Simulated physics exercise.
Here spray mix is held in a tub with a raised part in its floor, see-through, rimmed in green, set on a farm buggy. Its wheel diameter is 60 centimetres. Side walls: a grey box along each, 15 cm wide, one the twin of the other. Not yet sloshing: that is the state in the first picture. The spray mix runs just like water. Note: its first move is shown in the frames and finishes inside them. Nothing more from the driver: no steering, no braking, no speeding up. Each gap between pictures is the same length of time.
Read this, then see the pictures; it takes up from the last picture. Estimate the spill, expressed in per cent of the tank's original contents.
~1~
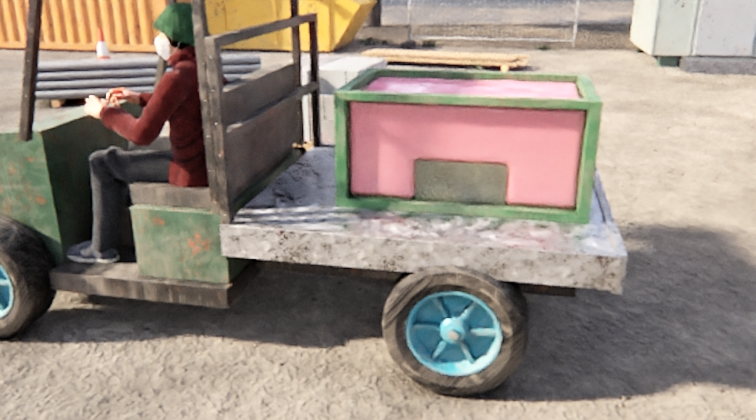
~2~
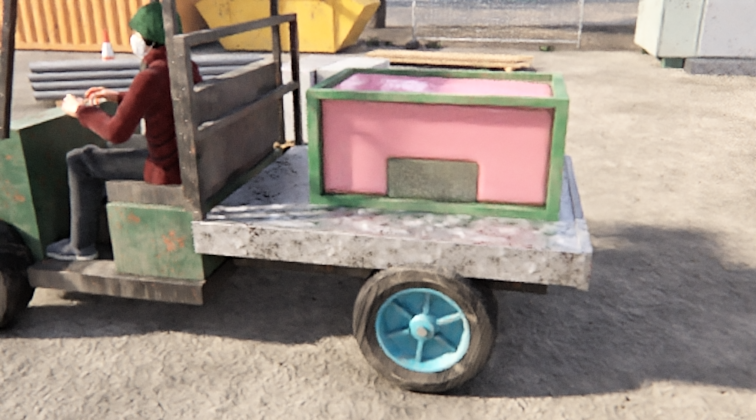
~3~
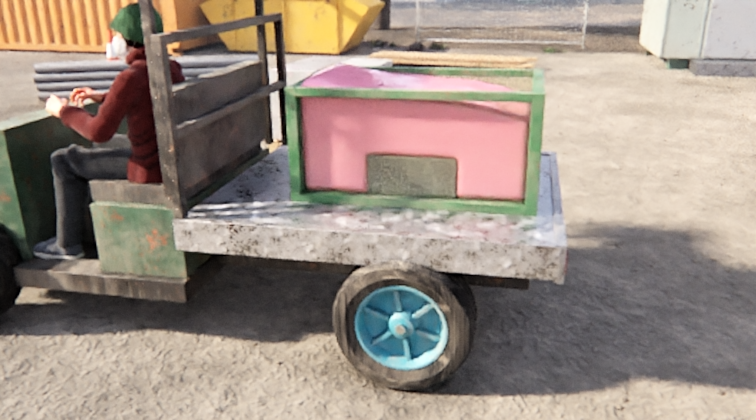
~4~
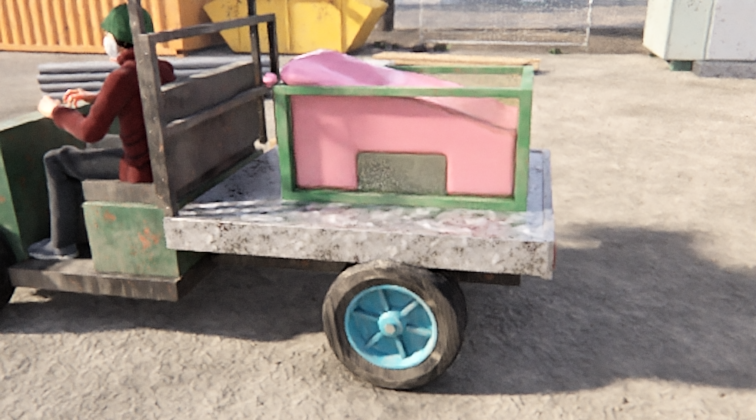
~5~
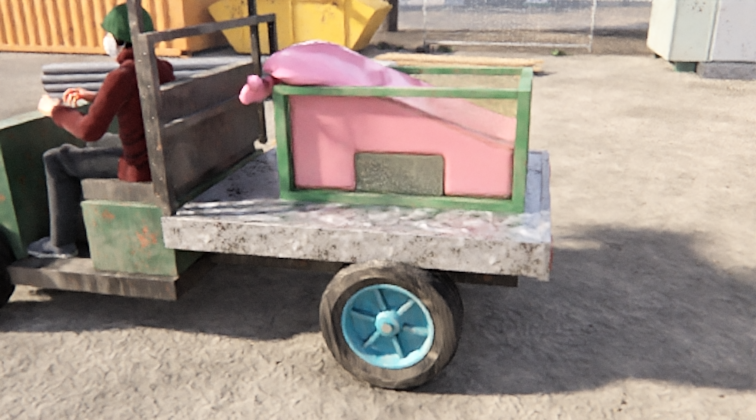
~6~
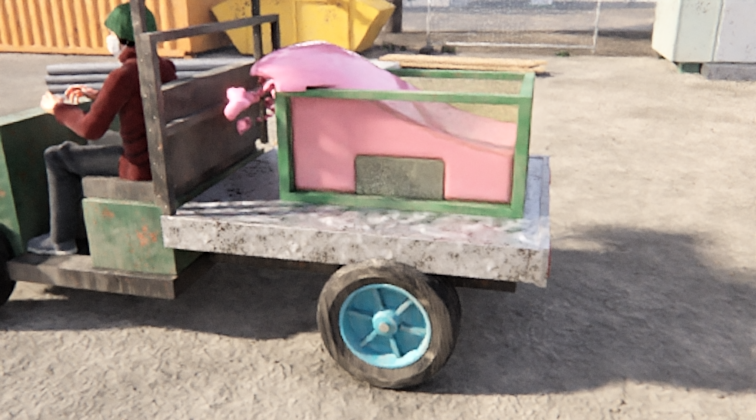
The spill comes to around 19 in every hundred.
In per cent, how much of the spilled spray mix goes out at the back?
Some 10 per cent of it.
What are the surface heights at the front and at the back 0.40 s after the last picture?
Around 40 cm toward the front, with 46 cm behind.
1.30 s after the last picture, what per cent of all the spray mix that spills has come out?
Some 80 percent has come out by that time.
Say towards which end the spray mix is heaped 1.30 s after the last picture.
Forward end.
Then, 0.40 s after the last picture, it stands 45 cm high behind and 40 cm in front; 14 per cent has gone over the front.
Then, 0.80 s after the last picture, it stands 47 cm high behind and 26 cm in front; 14 per cent has gone over the front.
Then, 1.30 s after the last picture, it stands 30 cm high behind and 51 cm in front; 16 per cent has gone over the front.
Then, 2.98 s after the last picture, 19 per cent has gone over the front, 47 of 248 litres.
